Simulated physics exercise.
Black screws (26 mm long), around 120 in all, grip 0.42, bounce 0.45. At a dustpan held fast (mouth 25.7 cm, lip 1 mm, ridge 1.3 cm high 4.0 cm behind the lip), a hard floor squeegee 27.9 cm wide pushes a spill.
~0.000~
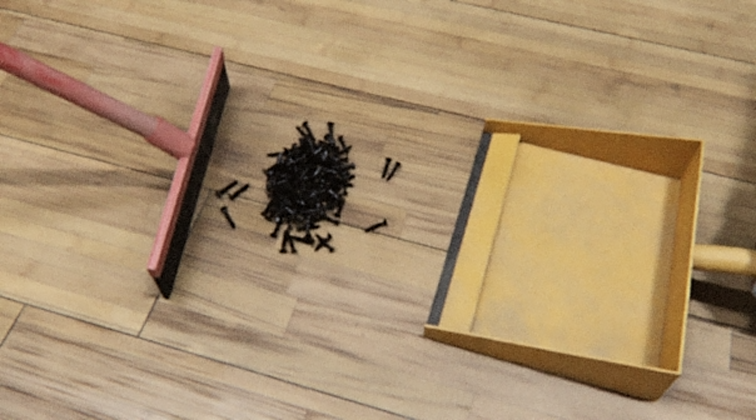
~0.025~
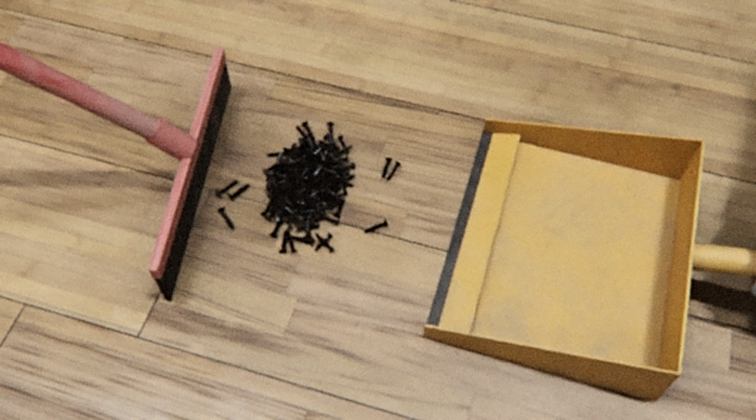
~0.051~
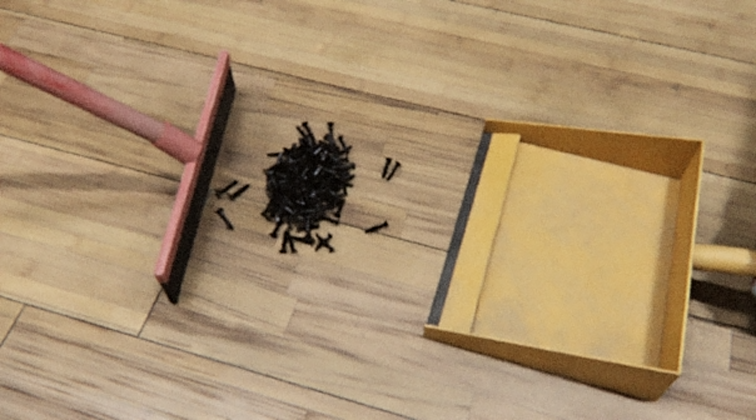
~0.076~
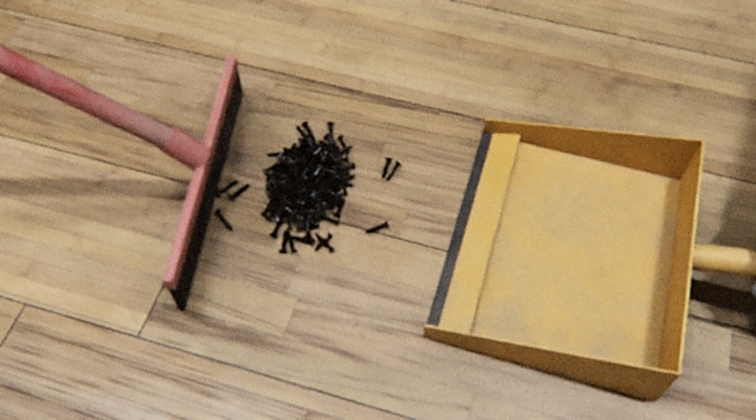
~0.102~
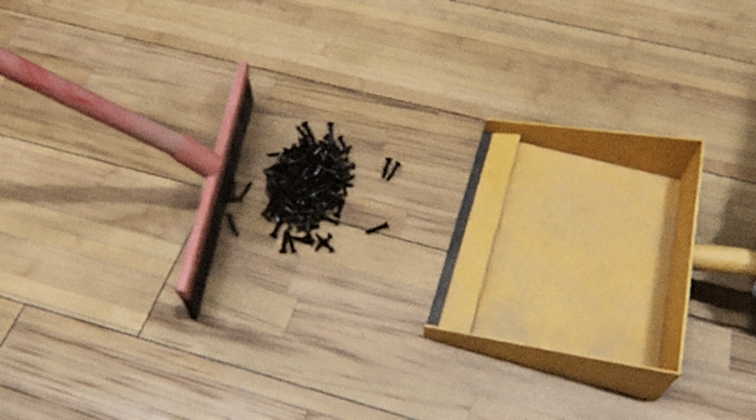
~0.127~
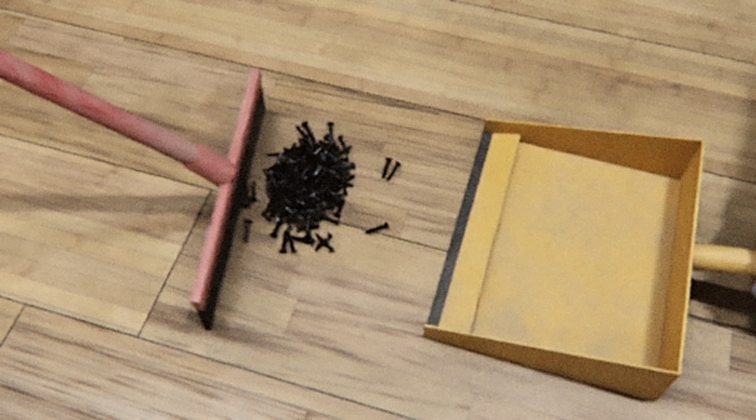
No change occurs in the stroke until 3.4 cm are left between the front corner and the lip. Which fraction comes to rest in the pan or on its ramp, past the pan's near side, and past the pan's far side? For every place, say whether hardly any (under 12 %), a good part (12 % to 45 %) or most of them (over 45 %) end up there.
In the pan or on its ramp: Small; past the pan's near side: Small; past the pan's far side: Small.
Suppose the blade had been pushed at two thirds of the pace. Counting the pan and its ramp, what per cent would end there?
Then around 0 per cent.
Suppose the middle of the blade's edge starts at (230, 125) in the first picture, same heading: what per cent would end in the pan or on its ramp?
Estimate: Near 20 %.
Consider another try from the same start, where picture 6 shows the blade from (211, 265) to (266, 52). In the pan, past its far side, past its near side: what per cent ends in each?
Pan: 15, far side: 10, near side: 0.
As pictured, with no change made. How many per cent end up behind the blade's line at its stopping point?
My guess is close to 5 per cent.
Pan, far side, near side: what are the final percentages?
In per cent: Pan 5; near side 0; far side 0.
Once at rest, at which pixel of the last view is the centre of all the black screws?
Near (426, 228).
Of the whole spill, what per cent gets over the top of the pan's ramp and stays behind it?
Around 0 in a hundred.
Then, at 0.26 s, middle of the blade 14 cm from the lip; 0 % over the lip, far side 0 %, near side 0 %.
Then, at 0.35 s, middle of the blade 8 cm from the lip; 0 % over the lip, far side 0 %, near side 0 %.
Then, at 0.57 s, middle of the blade 6 cm from the lip; 10 % over the lip, far side 0 %, near side 0 %.
At rest (1.2 s), pan 5 %, near side 0 %, far side 0 %, in front of the lip or behind the blade 90 %.
